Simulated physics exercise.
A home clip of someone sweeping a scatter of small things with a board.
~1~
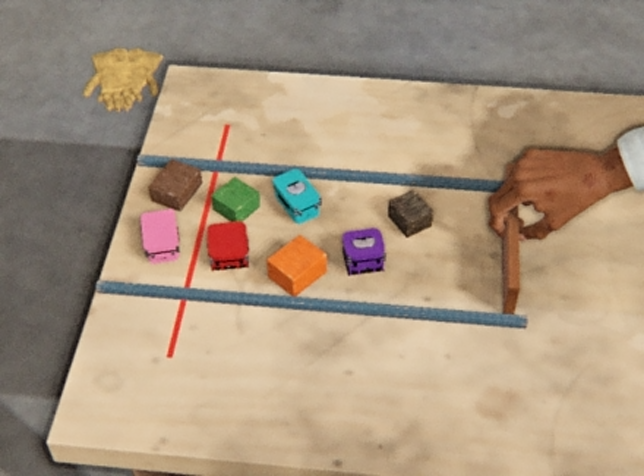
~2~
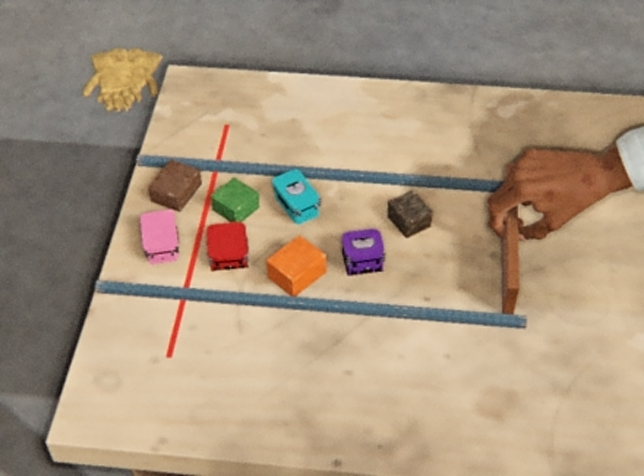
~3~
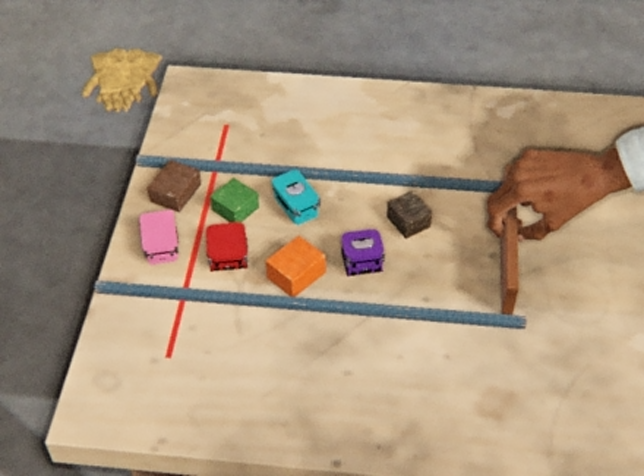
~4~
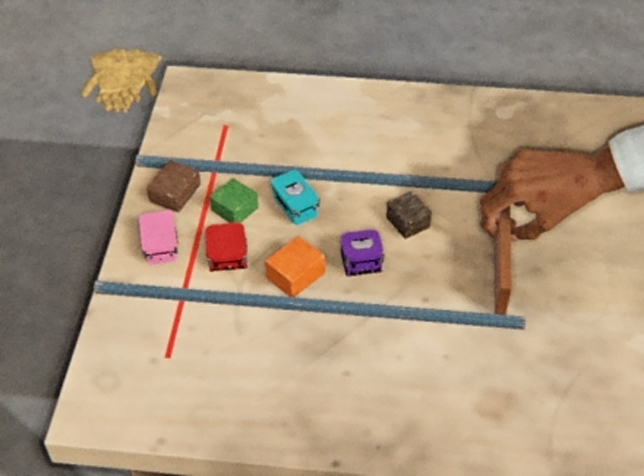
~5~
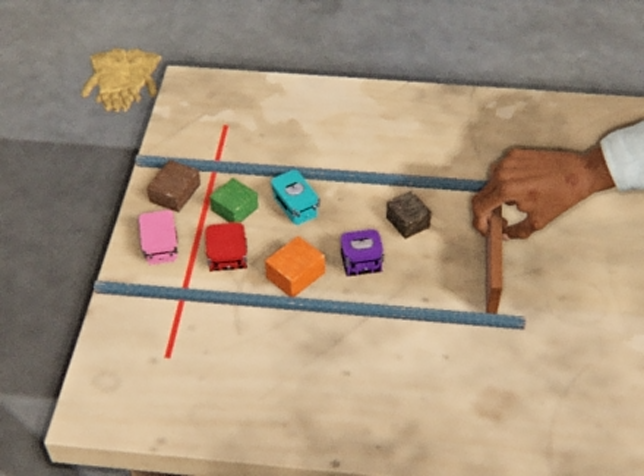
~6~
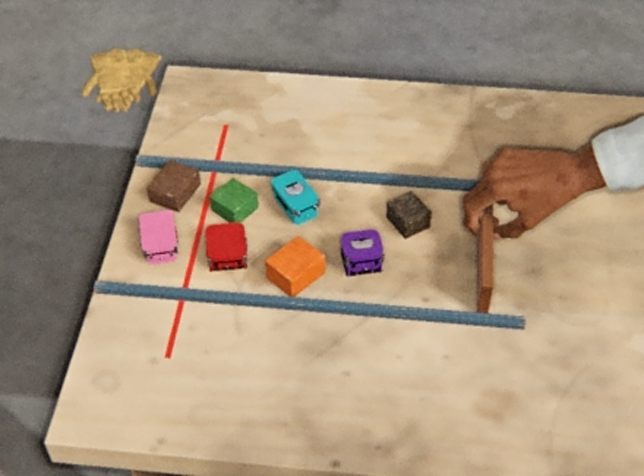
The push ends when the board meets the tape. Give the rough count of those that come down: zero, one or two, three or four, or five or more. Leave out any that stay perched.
Outcome: The number that fall off is one or two.
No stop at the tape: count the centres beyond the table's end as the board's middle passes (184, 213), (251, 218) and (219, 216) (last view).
Place by place, 3, 0 and 1.
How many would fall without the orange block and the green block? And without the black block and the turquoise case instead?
1 in the first case, 1 in the second.
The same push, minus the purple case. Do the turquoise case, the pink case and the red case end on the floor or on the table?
The turquoise case survives; the pink case comes down; the red case remains up.
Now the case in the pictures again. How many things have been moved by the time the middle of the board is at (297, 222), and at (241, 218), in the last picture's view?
The counts are 5 and 8.
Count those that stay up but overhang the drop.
1 of them.
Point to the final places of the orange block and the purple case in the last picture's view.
About (169, 265), and the other about (179, 225).
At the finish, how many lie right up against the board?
It touches 3.
Soon after, none off yet; pink case at rest near (159, 238); brown block at rest near (174, 186); green block at rest near (234, 202).
After that, none off yet; pink case moving near (148, 235); brown block displaced about its own width near (143, 180); green block displaced well along near (170, 201).
In the end, the number that fall off is one or two; gone, brown block and pink case.
